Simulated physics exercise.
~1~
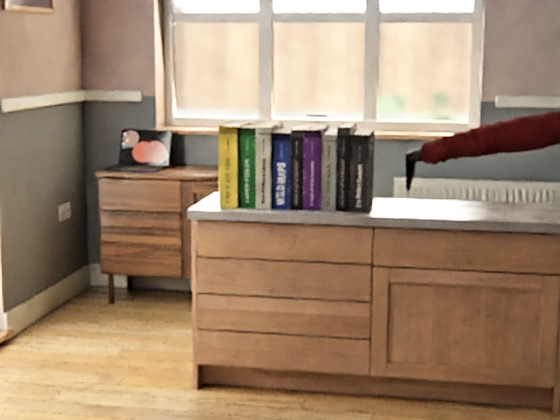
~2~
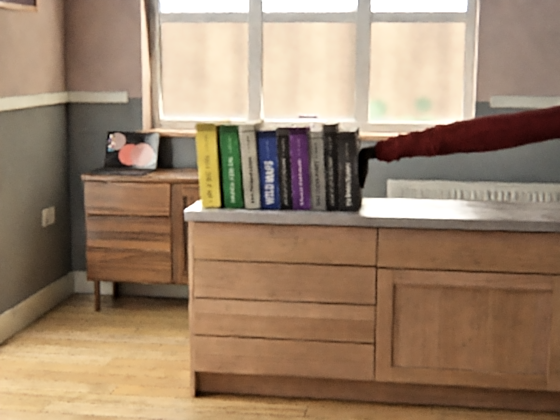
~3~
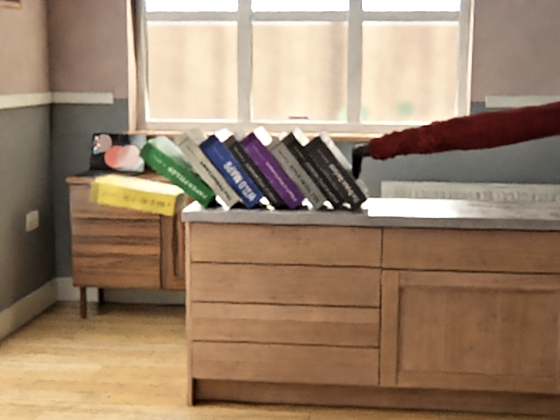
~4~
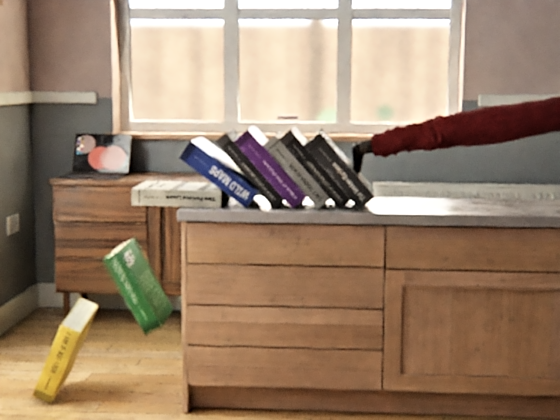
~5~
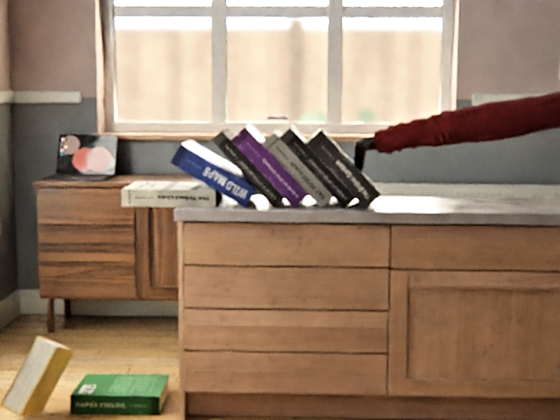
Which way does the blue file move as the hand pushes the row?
The blue file moves to the left, tipping over that way along with the rest of the row.
